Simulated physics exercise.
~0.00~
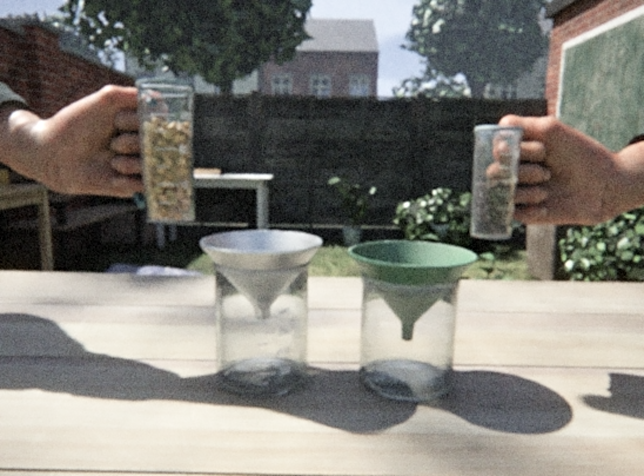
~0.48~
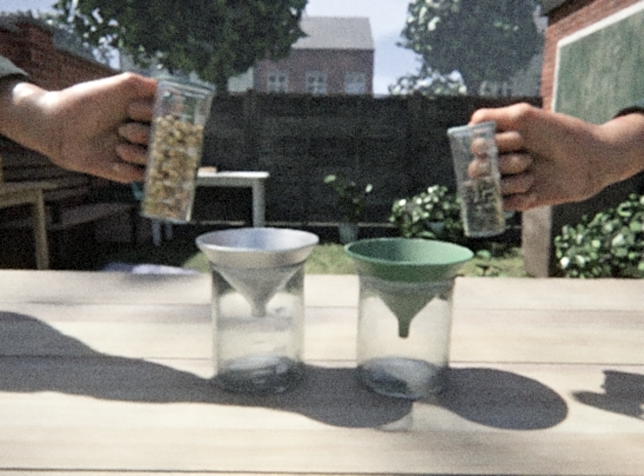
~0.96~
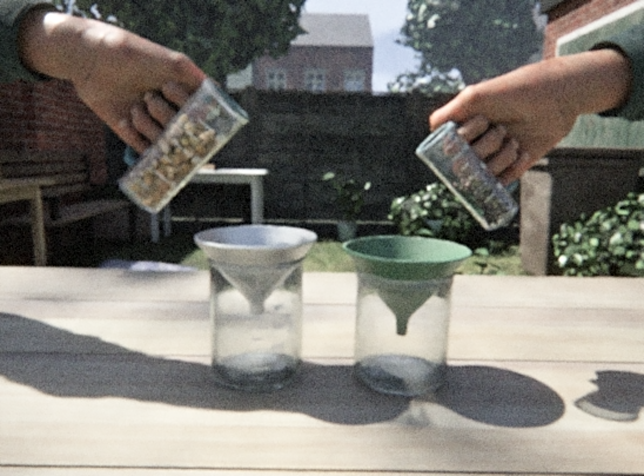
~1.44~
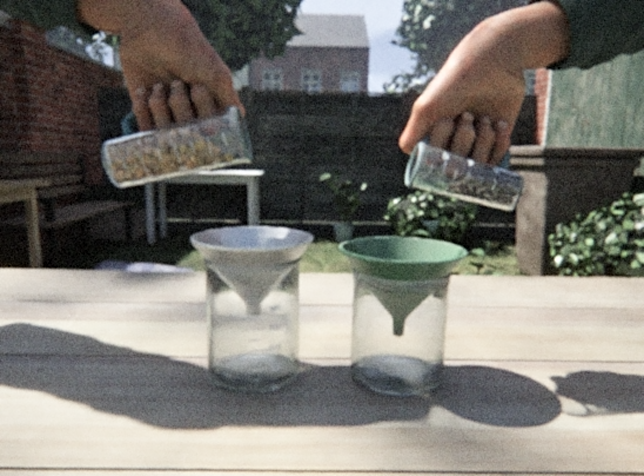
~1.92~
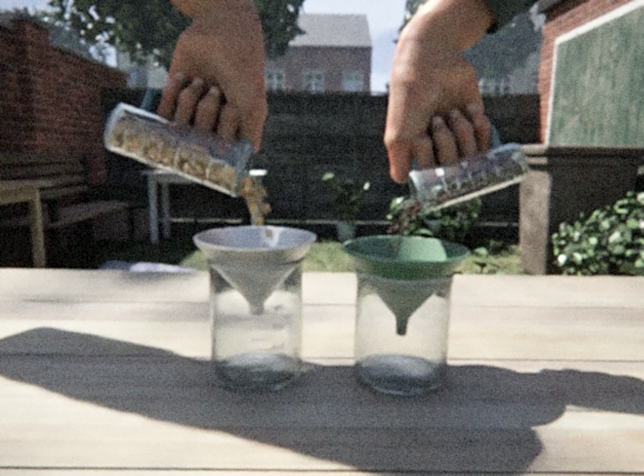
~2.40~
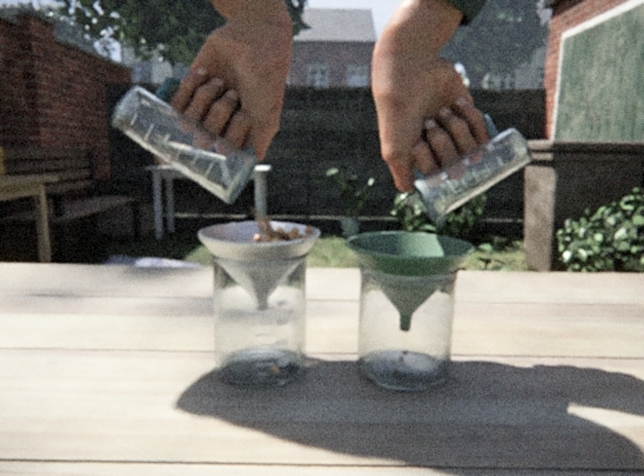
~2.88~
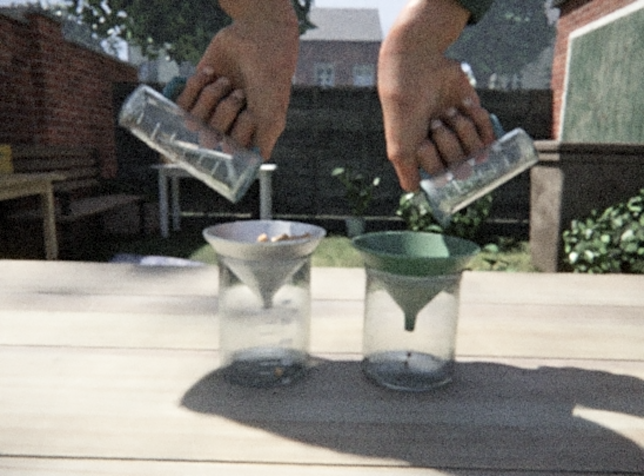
To begin with, two hands hold clear cups upright above a wooden table outdoors, the left one full of pale, chunky pieces and the right, smaller one holding darker bits. Below them stand two glass jars, one topped with a grey funnel and the other with a green one. The hands tilt the cups inward until they lie on their sides, and the first pieces spill toward the funnels. Both cups then tip further and empty out. Finally, the pieces sit jammed in both funnels, heaped visibly in the grey one, with only a few down in each jar.
